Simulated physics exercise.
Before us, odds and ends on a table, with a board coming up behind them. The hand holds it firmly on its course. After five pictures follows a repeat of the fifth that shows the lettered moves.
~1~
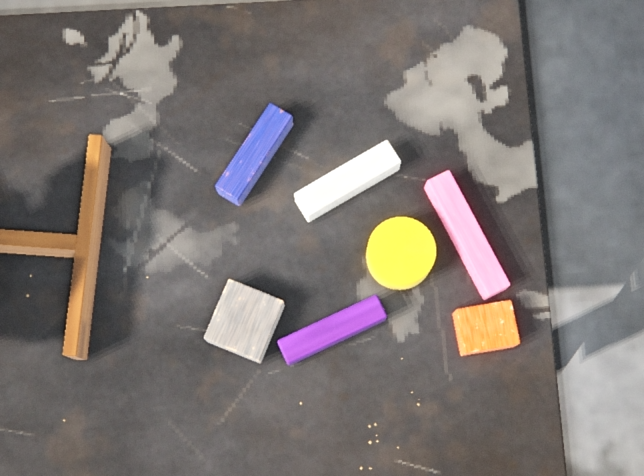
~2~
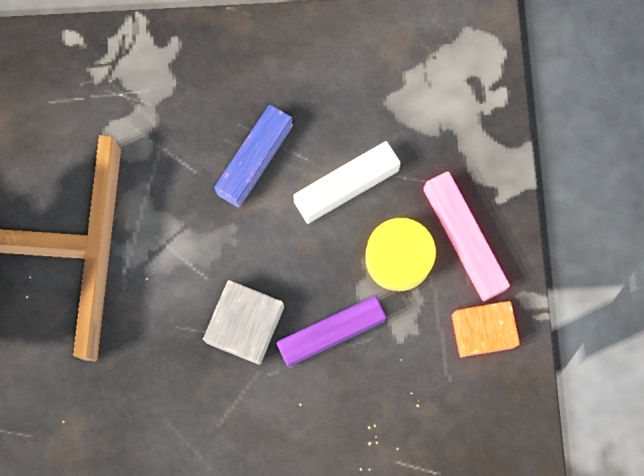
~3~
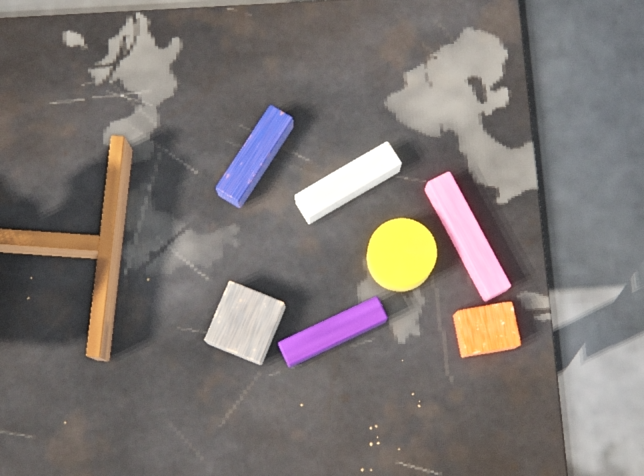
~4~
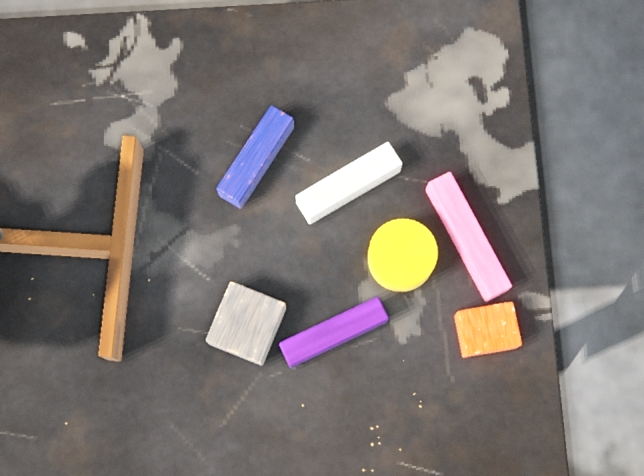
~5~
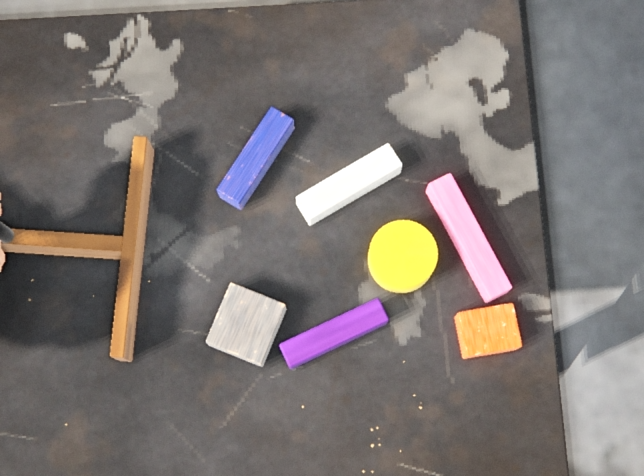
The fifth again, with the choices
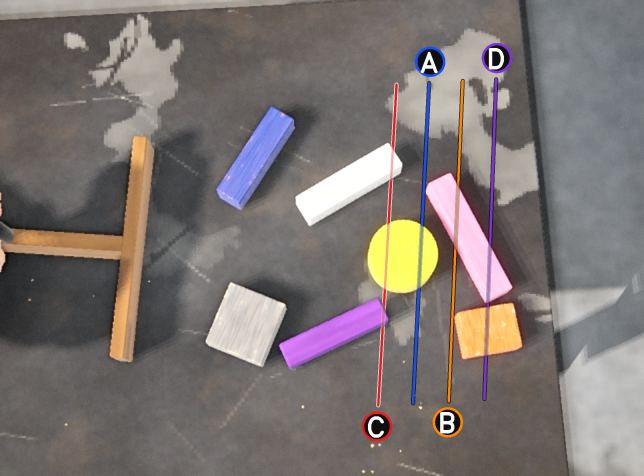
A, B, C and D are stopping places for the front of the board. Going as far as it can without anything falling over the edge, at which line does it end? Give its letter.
No farther than A.
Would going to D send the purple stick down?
By then, yes.
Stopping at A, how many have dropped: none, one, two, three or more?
In all, none.
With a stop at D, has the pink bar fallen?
Yes.
On the marked copy, A at (421, 238); B at (456, 236); C at (388, 240); D at (491, 234).
With A. Early on, board (234, 238); purple stick (349, 332); grey block (267, 321).
Further on, board (338, 232); yellow tin (413, 256); purple stick (417, 339).
At the end, board (419, 227); orange block (532, 335); pink bar (516, 247); nothing has fallen.
As for the rest, B drops the orange block and pink bar; C is safe but short; D drops the purple stick, orange block and pink bar.
